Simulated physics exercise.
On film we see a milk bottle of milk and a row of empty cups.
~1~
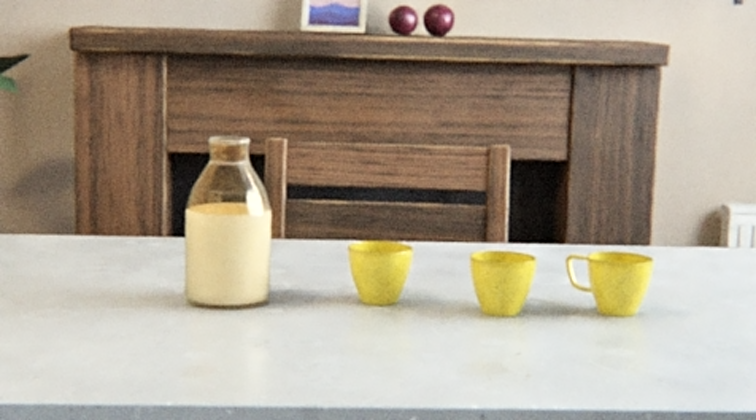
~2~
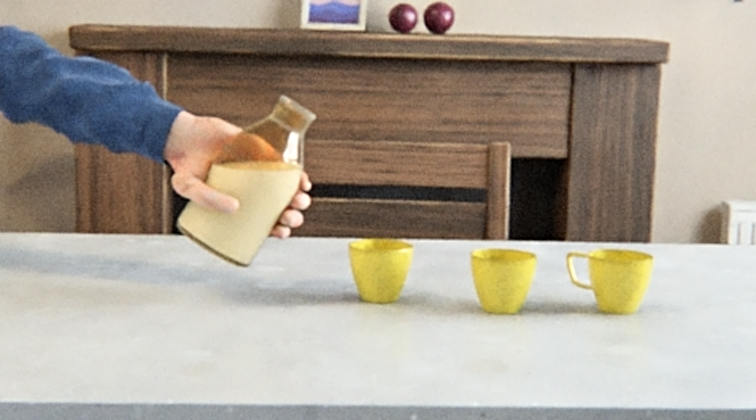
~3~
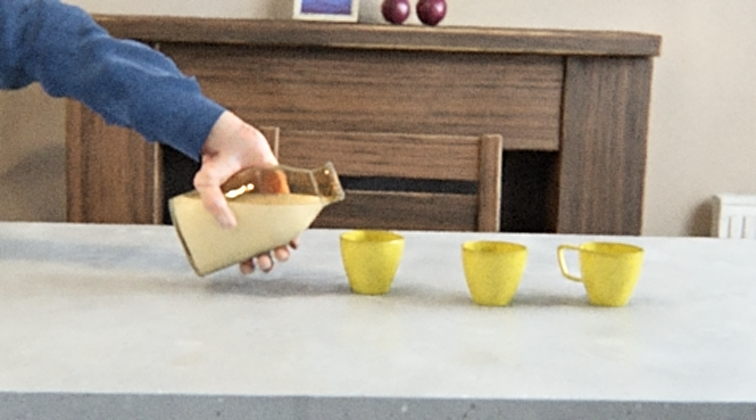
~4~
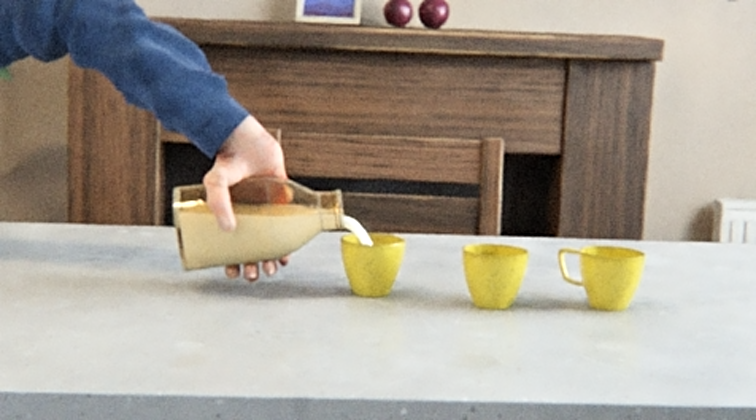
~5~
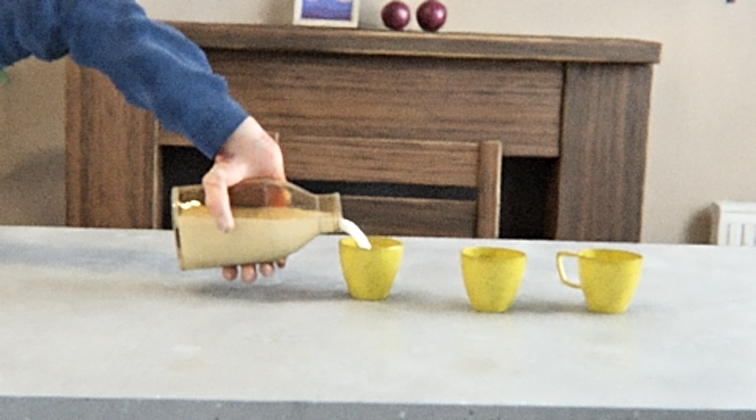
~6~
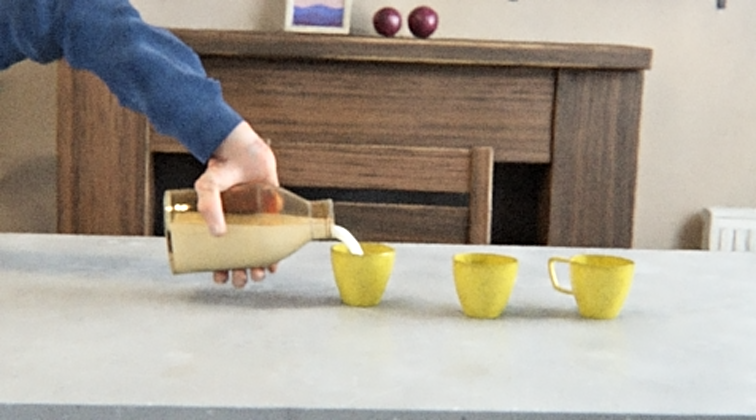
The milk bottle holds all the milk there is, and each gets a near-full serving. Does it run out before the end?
It will be sufficient, I'd bet.
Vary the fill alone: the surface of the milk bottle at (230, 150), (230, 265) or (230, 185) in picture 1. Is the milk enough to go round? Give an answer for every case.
Try by try: Does the job; comes up shy; does the job.
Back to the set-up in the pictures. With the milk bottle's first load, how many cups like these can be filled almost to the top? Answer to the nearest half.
Estimate: Near 4.5 servings.
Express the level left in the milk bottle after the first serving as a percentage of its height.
About 40 %.
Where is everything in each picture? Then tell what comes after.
All stand on the top; milk bottle (228, 217) about half full; three cups, the last at (619, 282), in the first frame.
The hand lifts the milk bottle; milk bottle (257, 173) tipped 30° with all of its load; the first is empty, in the second frame.
The milk bottle is brought over; milk bottle (264, 208) tipped 65° with all of its load; three cups, the last at (610, 272), in the third frame.
A stream runs into the first cup; milk bottle (264, 219) tipped 80° with nearly all of its load; the first is about a third full, in the fourth frame.
A stream runs into the first cup; milk bottle (263, 220) tipped 80° with nearly all of its load; three cups, the last at (609, 279), in the fifth frame.
A stream runs into the first cup; milk bottle (255, 226) tipped 85° with nearly all of its load; the first is about two thirds full, in the sixth frame.
Soon after, the first is about three quarters full.
Later, the first is done and the milk bottle has about three quarters of its load.
In the end, all three are full and about a third of the milk is over.
